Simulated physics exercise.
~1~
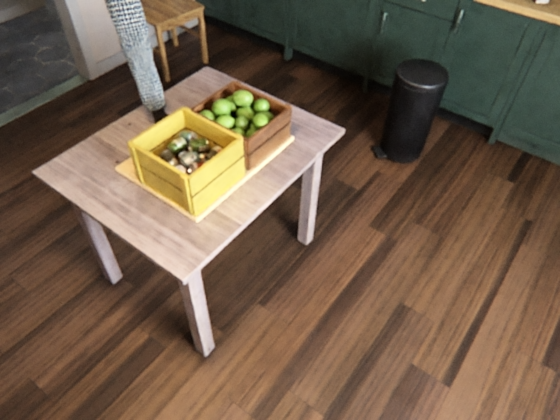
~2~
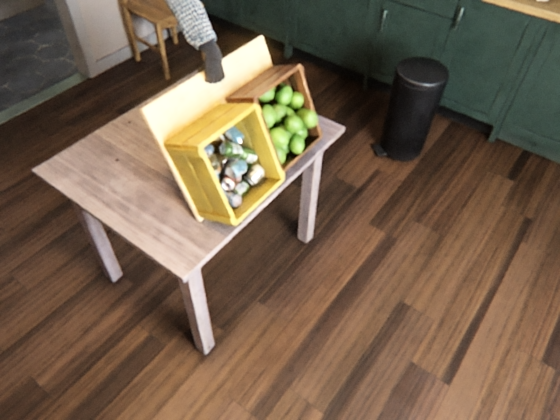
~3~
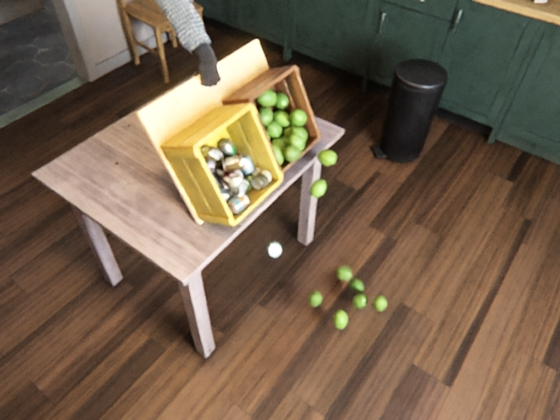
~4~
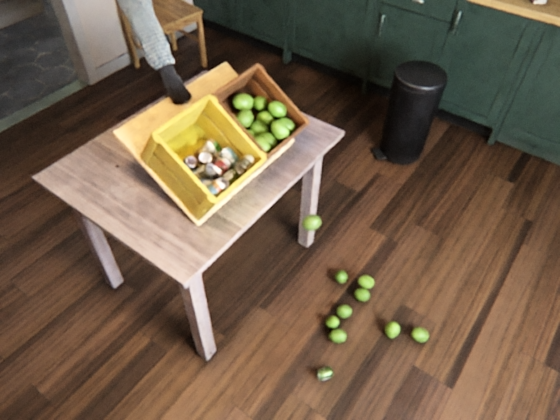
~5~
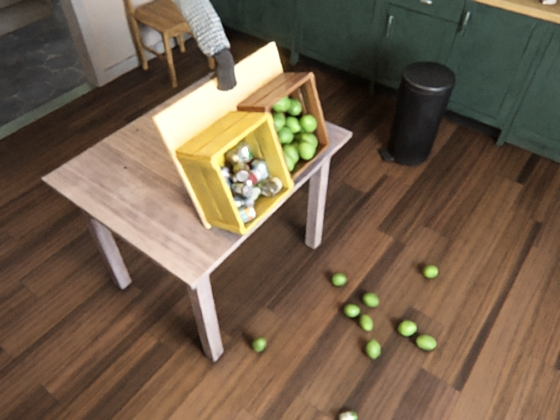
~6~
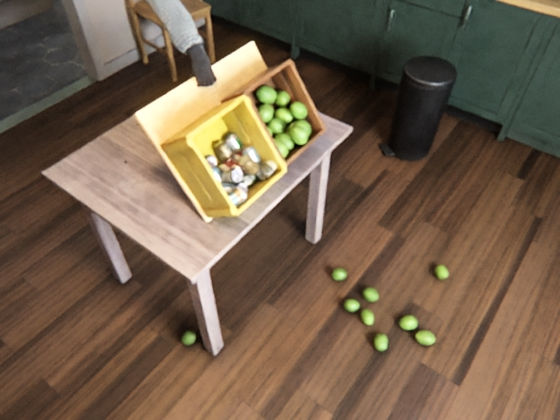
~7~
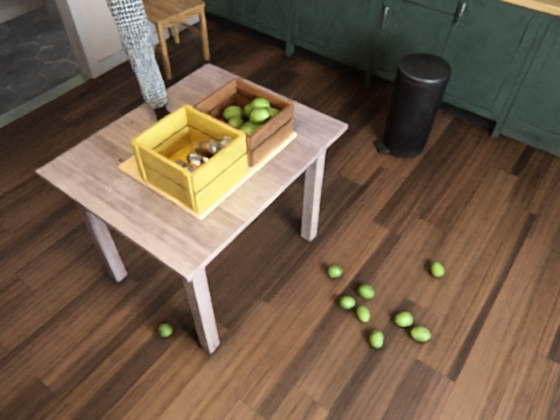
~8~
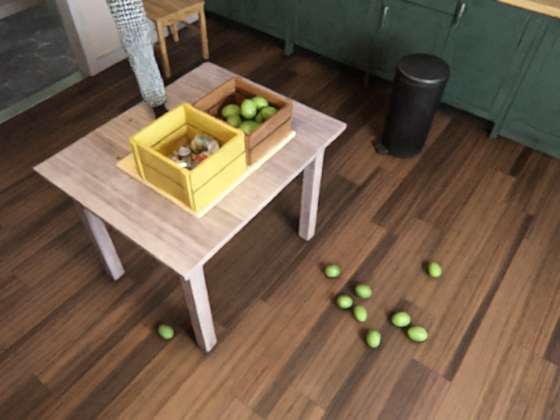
In a kitchen with a dark wood floor, a hand tipped up a board holding a yellow crate of cans and a brown crate of limes, spilling several limes and a can, then tilted it again before lowering it flat, leaving limes scattered below.
